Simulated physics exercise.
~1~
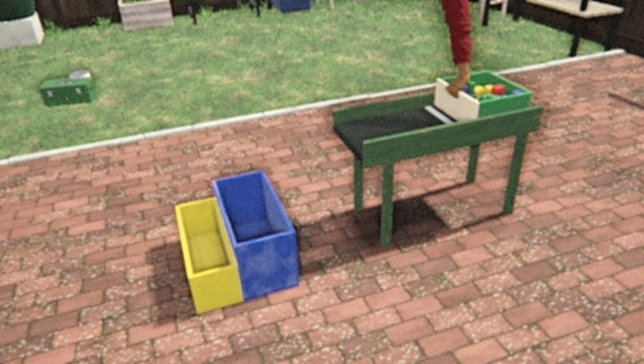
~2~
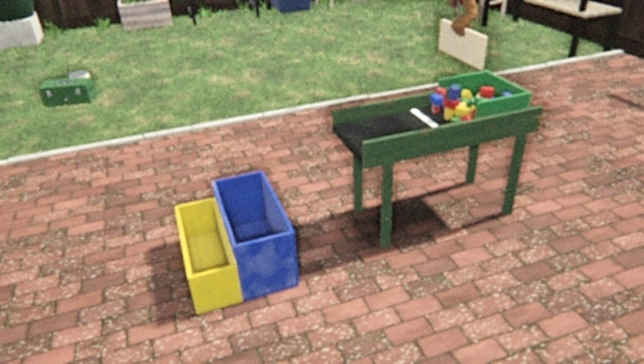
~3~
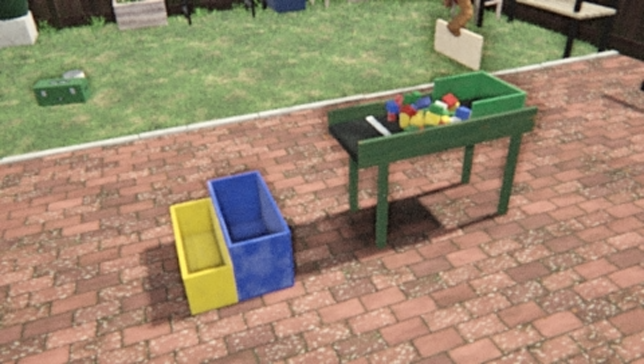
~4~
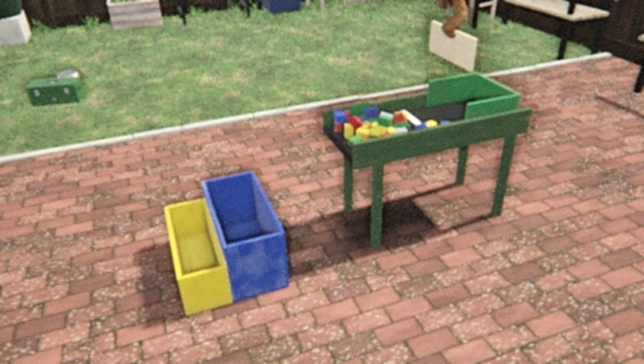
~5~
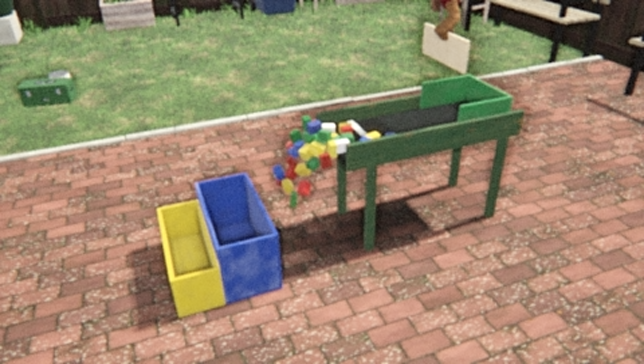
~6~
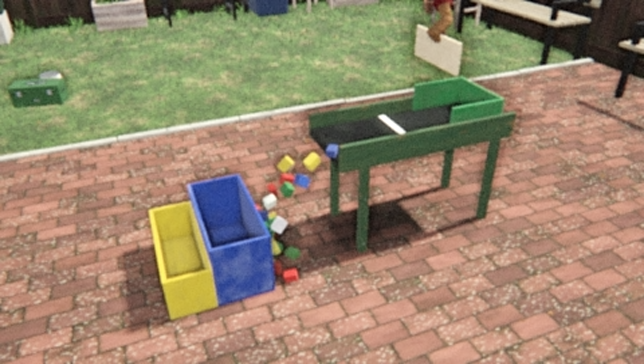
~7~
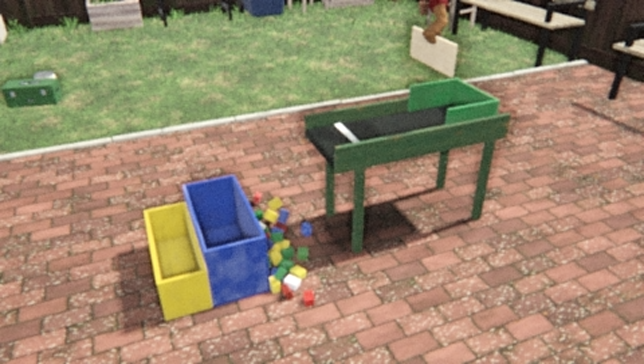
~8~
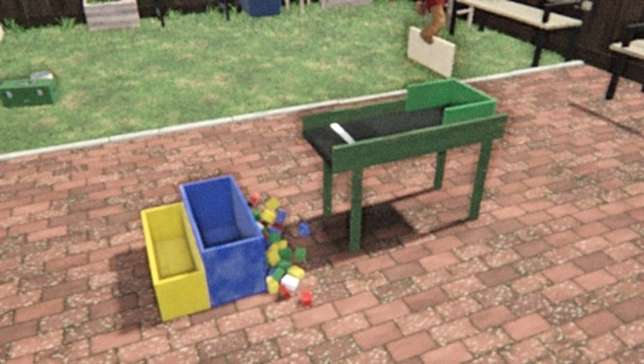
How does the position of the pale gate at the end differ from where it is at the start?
At the start the gate stands upright on the belt, closing off the green pen. At the end it is held up by the hand, clear of the belt and higher in view, leaving the pen open.
